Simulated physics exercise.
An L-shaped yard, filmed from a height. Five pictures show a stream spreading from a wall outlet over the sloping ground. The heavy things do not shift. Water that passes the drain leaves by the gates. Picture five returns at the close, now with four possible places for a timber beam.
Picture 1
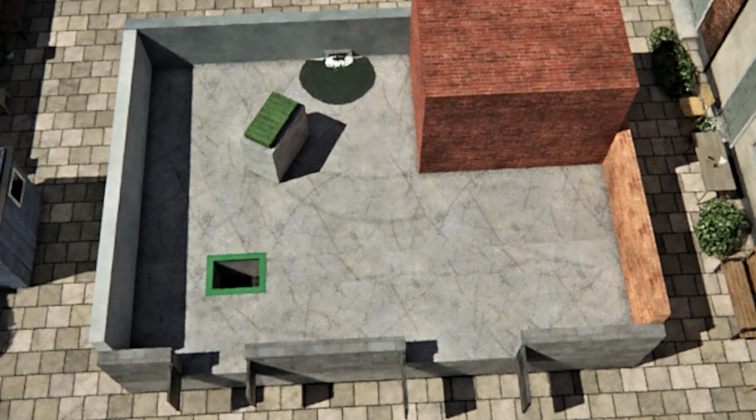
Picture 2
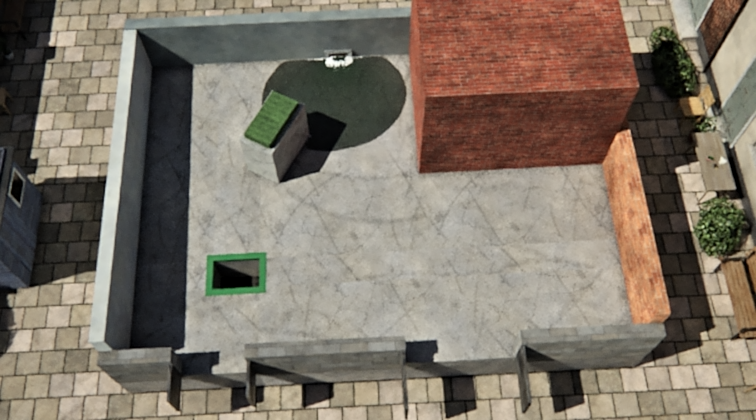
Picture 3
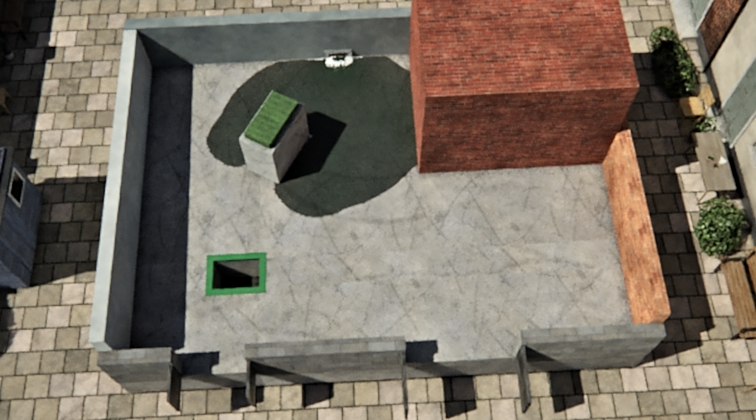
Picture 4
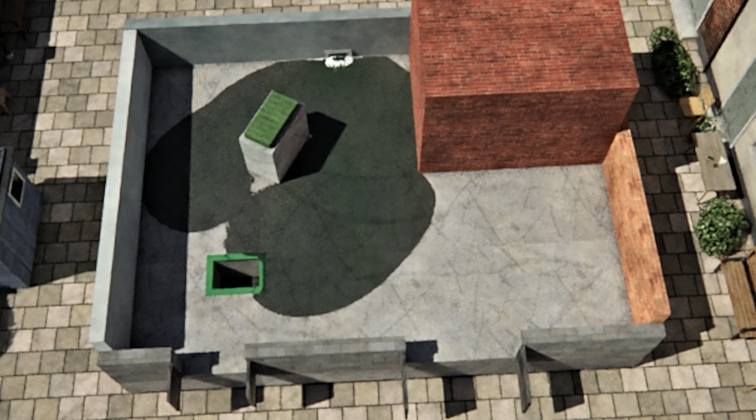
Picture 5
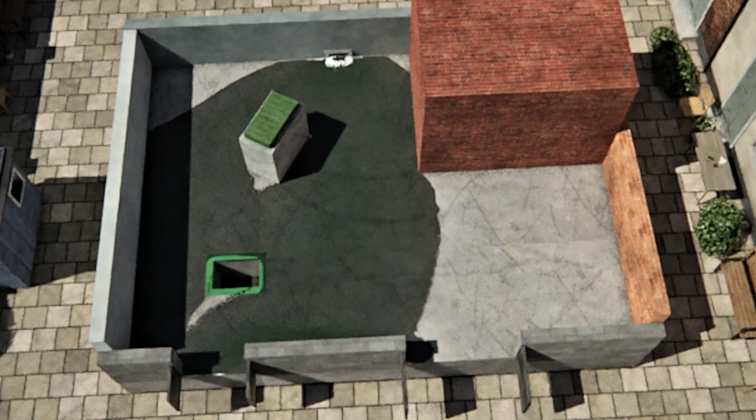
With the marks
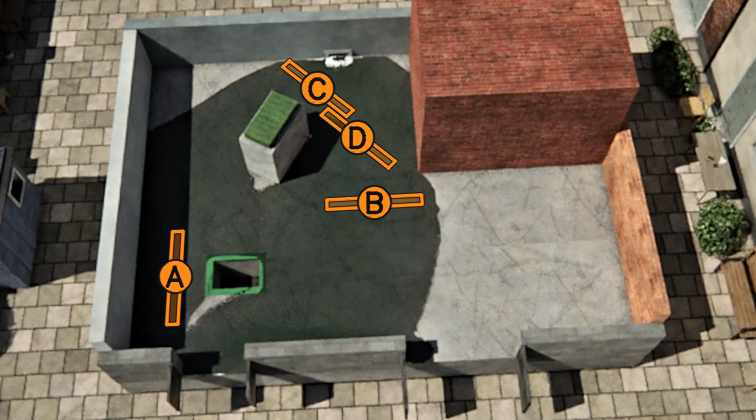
In this clip, a dark wet patch spreads from a white outlet at the top wall of a walled yard, flows around a green-topped block, reaches a green-framed opening, and covers the left side down to the bottom wall.
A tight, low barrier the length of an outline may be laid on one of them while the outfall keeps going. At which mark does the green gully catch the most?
B beats the others.
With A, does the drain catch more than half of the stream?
No.
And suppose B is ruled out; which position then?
That is position A.
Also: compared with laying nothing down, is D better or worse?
Worse.
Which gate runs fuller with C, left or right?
The left one.
On the marked copy, A from (172, 324) to (177, 231); B from (326, 204) to (421, 199); C from (286, 63) to (349, 113); D from (324, 111) to (391, 164).
If A is chosen, about 22 % of the stream goes into the green gully, about 78 % out by the gates.
If B is chosen, about 34 % of the stream goes into the green gully, about 66 % out by the gates.
If C is chosen, about 15 % of the stream goes into the green gully, about 85 % out by the gates.
If D is chosen, about 16 % of the stream goes into the green gully, about 84 % out by the gates.
